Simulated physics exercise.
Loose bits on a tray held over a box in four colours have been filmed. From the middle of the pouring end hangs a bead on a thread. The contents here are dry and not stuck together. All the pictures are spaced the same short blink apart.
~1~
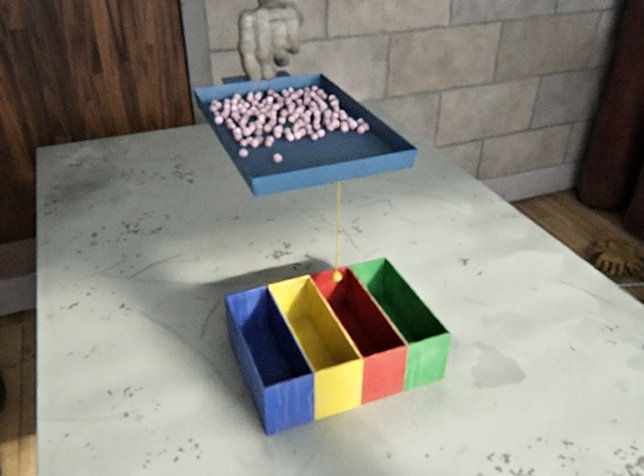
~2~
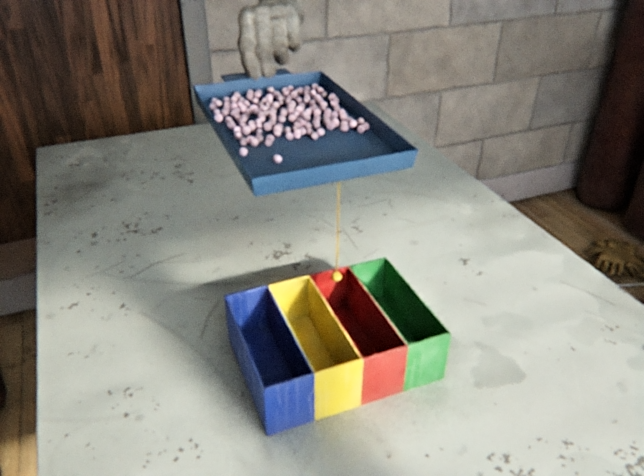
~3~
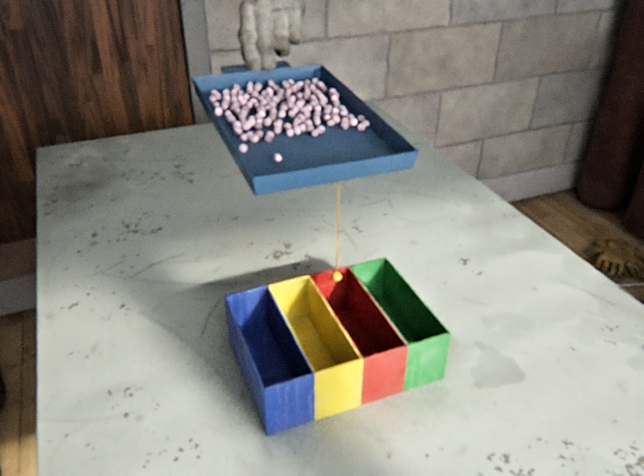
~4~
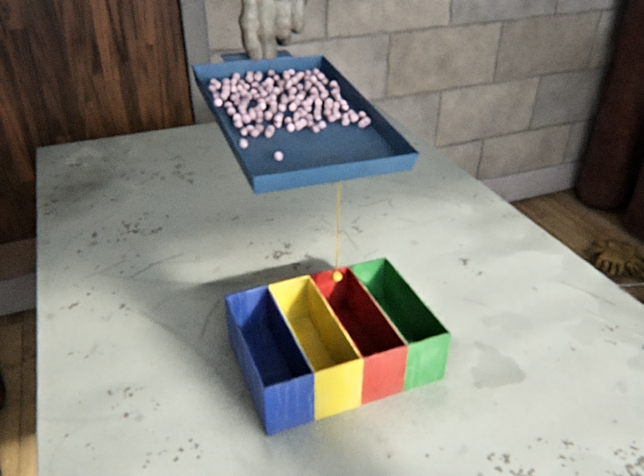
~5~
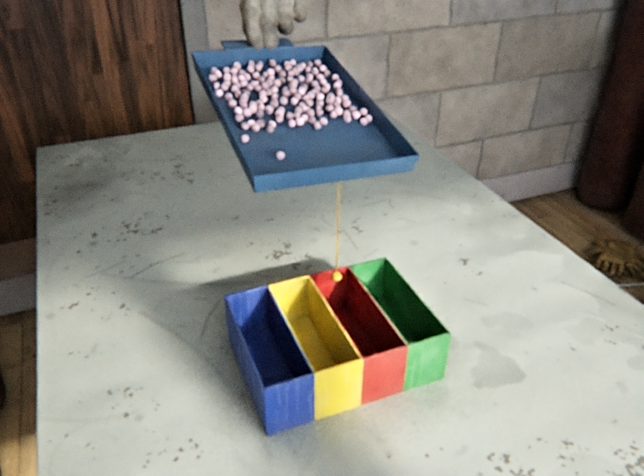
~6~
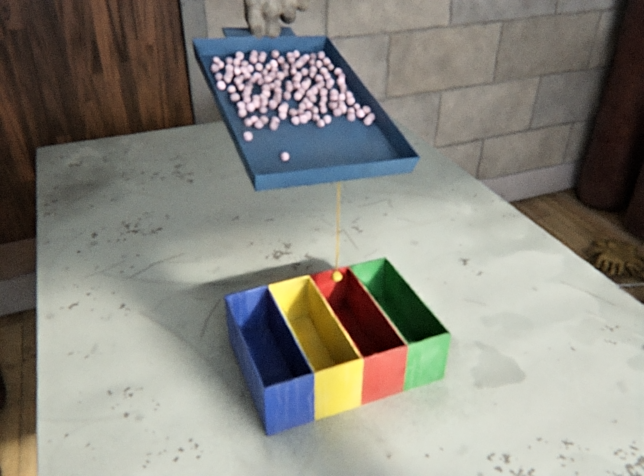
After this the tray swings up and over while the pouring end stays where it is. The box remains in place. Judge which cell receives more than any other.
The green cell receives the most.
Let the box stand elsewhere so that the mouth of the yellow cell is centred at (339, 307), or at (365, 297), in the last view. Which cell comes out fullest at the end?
First: Green. Second: The red one.
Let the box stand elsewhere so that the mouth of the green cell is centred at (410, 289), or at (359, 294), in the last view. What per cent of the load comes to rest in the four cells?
90 and 20 in a hundred, in turn.
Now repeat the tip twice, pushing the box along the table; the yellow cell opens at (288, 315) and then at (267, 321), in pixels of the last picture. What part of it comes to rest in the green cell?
It would be near 30 per cent first and near 10 per cent second.
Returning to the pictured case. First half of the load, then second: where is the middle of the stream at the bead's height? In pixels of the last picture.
The opening part goes through (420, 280); what follows goes through (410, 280).
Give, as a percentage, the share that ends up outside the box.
Call it some 40 percent of the pieces.
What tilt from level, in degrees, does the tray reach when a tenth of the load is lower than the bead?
It is at around 85 degrees by then.
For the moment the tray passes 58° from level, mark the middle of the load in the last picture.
The load's middle is around (376, 153).
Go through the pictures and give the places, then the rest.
The first frame shows corners of the pouring end at (254, 177) and (414, 148), level; middle of the load at (284, 115), sugar pearls; bead on its thread at (337, 277); blue cell at (290, 400); yellow cell at (338, 385); red cell at (384, 371); green cell at (427, 358).
The second frame shows corners of the pouring end at (254, 177) and (414, 149), level; middle of the load at (284, 113).
The third frame shows corners of the pouring end at (255, 176) and (415, 150), tipped barely, lowest at the right corner; middle of the load at (284, 108).
The fourth frame shows corners of the pouring end at (255, 175) and (415, 152), tipped a little, lowest at the right corner; middle of the load at (285, 101).
The fifth frame shows corners of the pouring end at (256, 174) and (416, 154), tipped a little, lowest at the right corner; middle of the load at (286, 94).
The sixth frame shows corners of the pouring end at (257, 174) and (416, 156), tipped a little, lowest at the right corner; middle of the load at (289, 88), most on the move; blue cell at (290, 400); yellow cell at (338, 385); red cell at (384, 371); green cell at (427, 358).
Soon, tray tipped steeply; nearly all on the tray; a stray few in the green cell; a small part falling or outside the box.
A while on, tray tipped right over; about half on the tray; a small part in the green cell; a stray few in the blue cell; a stray few in the red cell; about a third falling or outside the box.
Towards the end, tray tipped past a quarter turn; about half in the green cell; a small part in the red cell; a stray few in the blue cell; about half falling or outside the box.
Finally, tray tipped past a quarter turn; about half in the green cell; a small part in the red cell; a stray few in the blue cell; none in the yellow cell; about half outside the box.
